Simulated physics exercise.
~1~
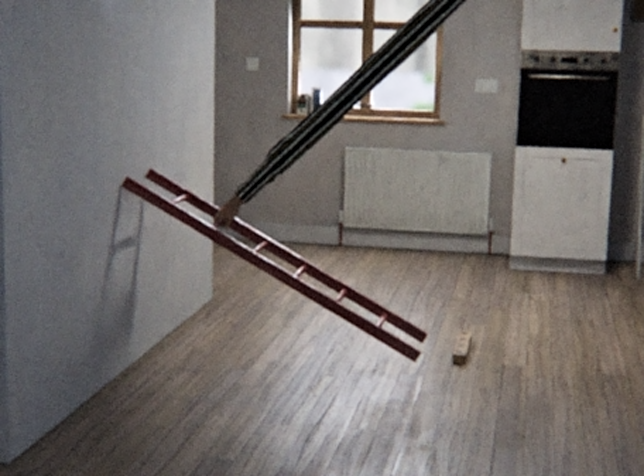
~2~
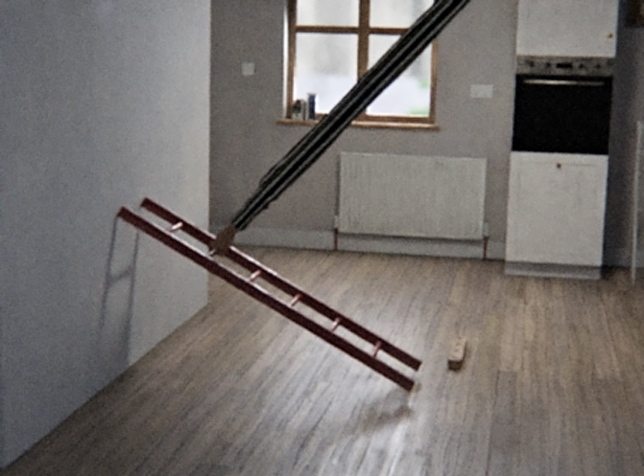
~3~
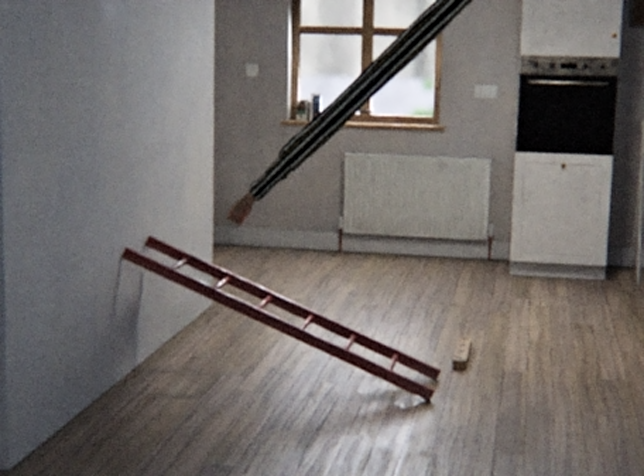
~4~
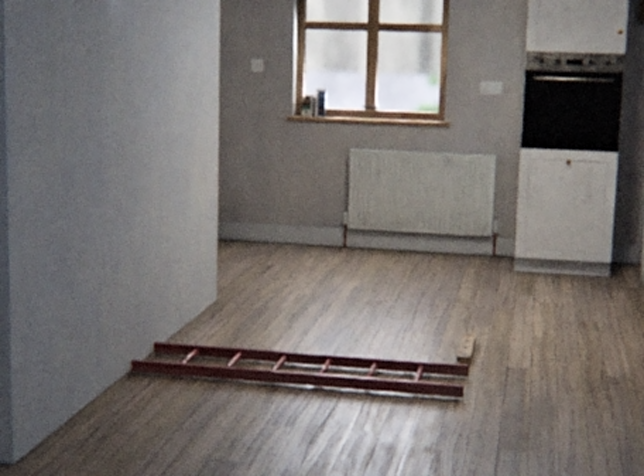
A red ladder hangs at a slant in a grey-walled room with a wooden floor, its upper end near the wall on the left and its lower end toward a small wooden batten on the right. A white radiator, a bright window and an oven in a white unit stand behind, seen from a slightly swaying view. A dark-sleeved arm reaches in from the top and holds the ladder as it moves down. The hand lets go and draws back, and the ladder drops further. It ends lying flat on the floor, its right end by the batten.
